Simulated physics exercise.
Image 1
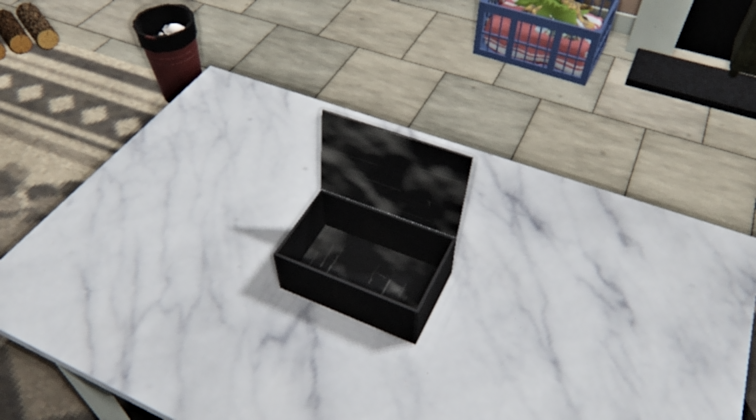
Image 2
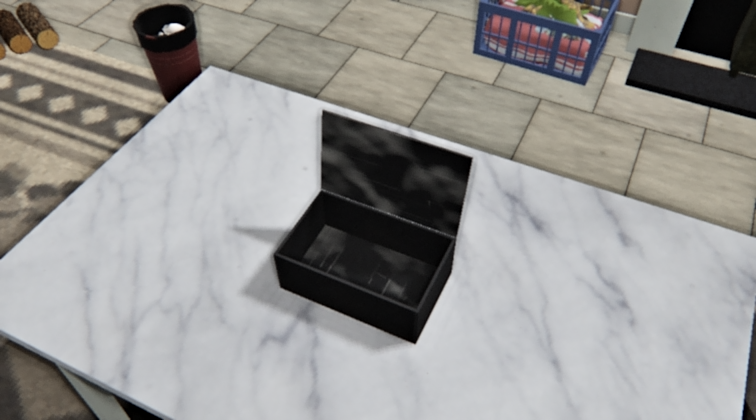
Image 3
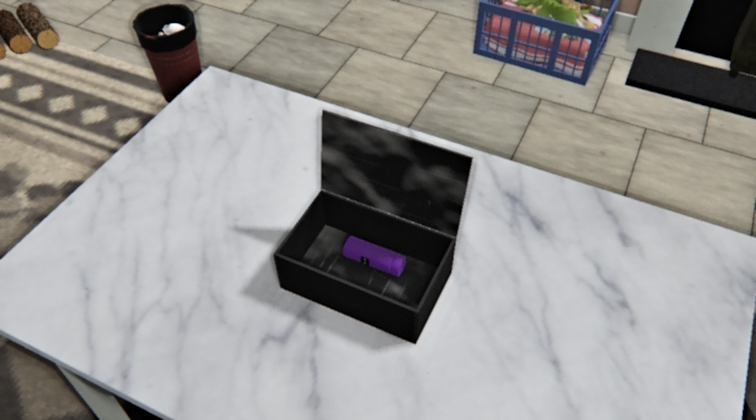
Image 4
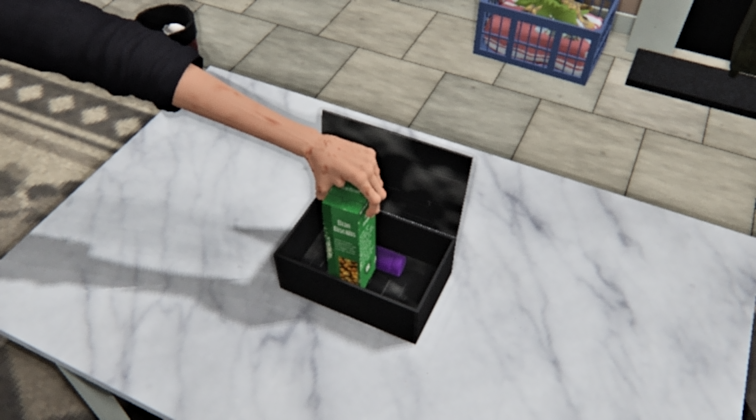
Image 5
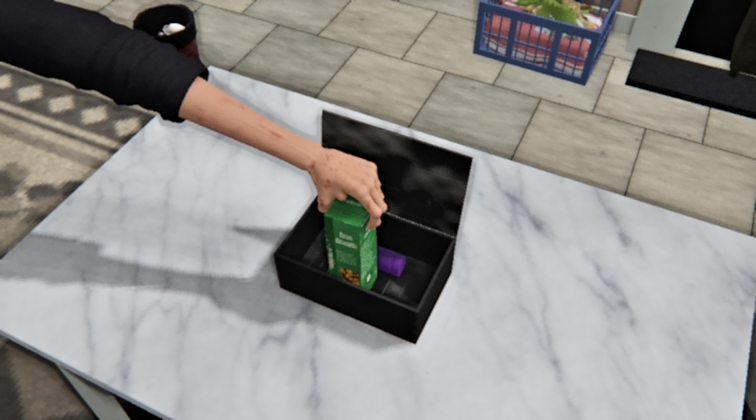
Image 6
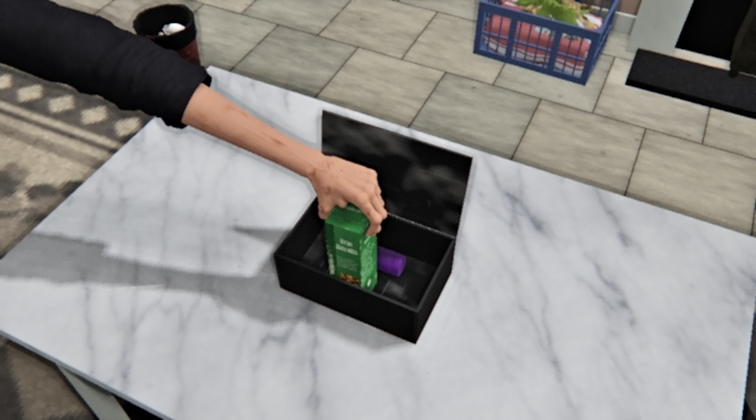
A purple cylinder appeared in an empty, open black box on a marble table, and then a hand from the left lowered a green carton in beside it, keeping hold of the top.
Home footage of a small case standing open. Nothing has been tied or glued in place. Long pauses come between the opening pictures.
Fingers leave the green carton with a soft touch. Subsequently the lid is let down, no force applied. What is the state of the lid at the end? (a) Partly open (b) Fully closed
Answer: A.
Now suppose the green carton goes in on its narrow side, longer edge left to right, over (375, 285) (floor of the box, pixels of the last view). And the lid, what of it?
Then it closes.
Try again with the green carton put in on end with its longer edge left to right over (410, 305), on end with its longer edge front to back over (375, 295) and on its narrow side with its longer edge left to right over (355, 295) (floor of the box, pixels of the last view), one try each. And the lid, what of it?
First, it will not close; second, it will not close; third, it closes.
Then, 1.00 s on from there, lid starting down.
Then, 1.20 s on from there, green carton resting near (353, 255).
Then, 1.40 s on from there, lid 72° above the rim.
Then, 1.60 s on from there, lid 60° above the rim.
In the end, lid 54° above the rim; both unmoved. At the end, from the last picture's camera, green carton near (353, 255).
